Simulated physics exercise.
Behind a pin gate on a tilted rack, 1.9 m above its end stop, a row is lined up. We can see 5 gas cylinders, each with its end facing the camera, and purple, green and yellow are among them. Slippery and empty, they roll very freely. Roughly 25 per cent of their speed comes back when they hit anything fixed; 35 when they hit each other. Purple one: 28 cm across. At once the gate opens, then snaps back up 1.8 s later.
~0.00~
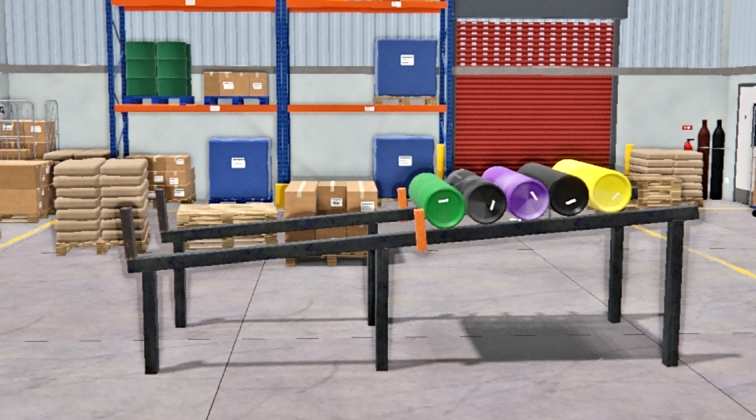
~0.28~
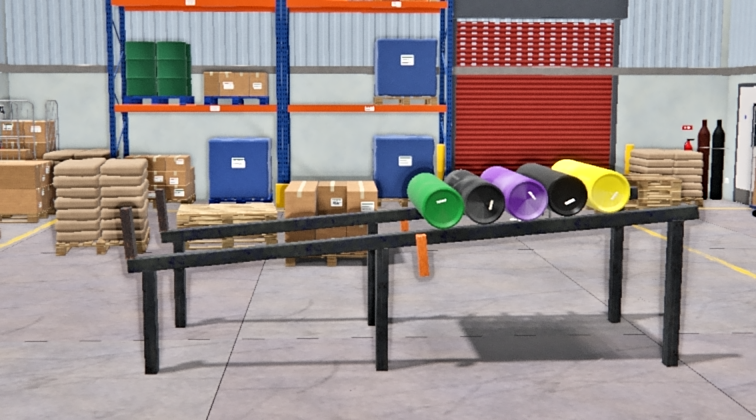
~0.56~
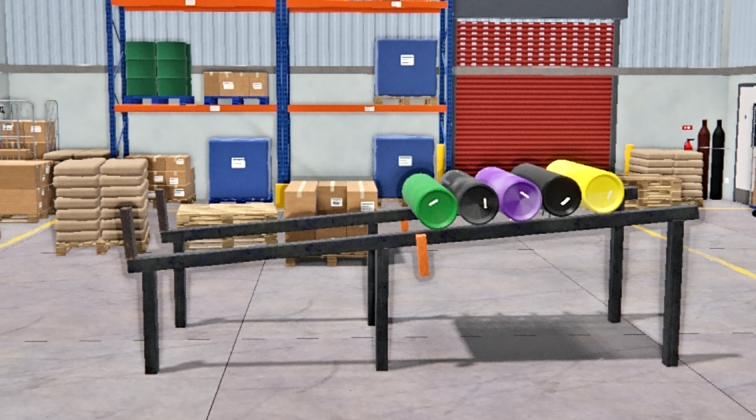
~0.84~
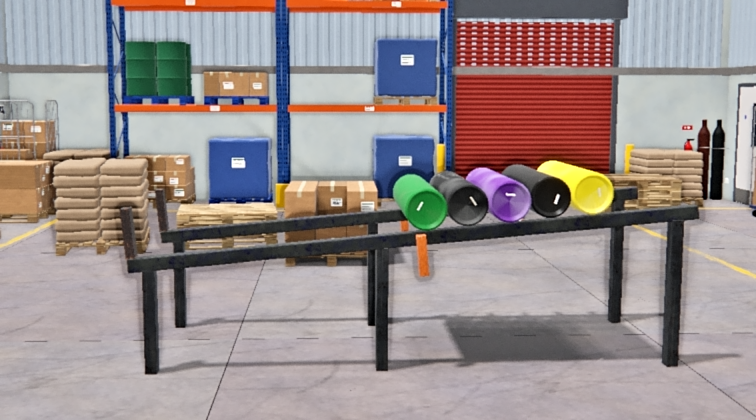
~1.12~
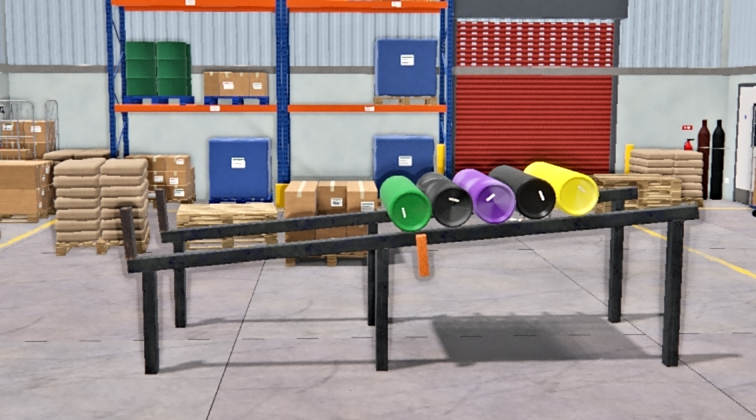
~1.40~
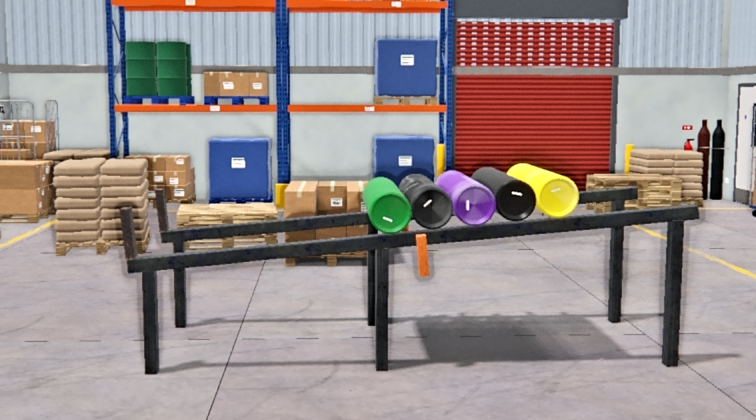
Five cylinders, green, black, purple, black and yellow from left to right, rest in a row on a sloping rack until an orange gate drops, and then they roll together a short way down to the left, staying close together.
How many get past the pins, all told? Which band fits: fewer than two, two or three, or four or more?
I would say two or three.
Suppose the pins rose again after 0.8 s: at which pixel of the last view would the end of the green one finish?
Near (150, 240).
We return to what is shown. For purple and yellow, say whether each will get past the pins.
As for those two, purple gets free while yellow stays put.
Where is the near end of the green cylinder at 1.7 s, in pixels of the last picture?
That would be about (364, 216) in pixels.
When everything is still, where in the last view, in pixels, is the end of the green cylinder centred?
You'll find it at roughly (154, 235) in the final picture.
Then, 1.7 s in, purple is on the rails, 20 cm above the pins, rolling left; green is on the rails, 35 cm below the pins, rolling left; yellow is on the rails, 75 cm above the pins, rolling left; 2 through so far.
Then, 1.9 s in, purple is on the rails, 5 cm above the pins, rolling left; green is on the rails, 50 cm below the pins, rolling left; yellow is on the rails, 60 cm above the pins, rolling left; 2 through so far.
Then, 2.2 s in, purple is in the air, 10 cm below the pins, rolling left; green is on the rails, 75 cm below the pins, rolling left; yellow is on the rails, 45 cm above the pins, rolling right; 3 through so far.
In the end (3.7 s), purple is on the rails, 115 cm below the pins; green is on the rails, 175 cm below the pins; yellow is on the rails, 45 cm above the pins; 3 through so far.
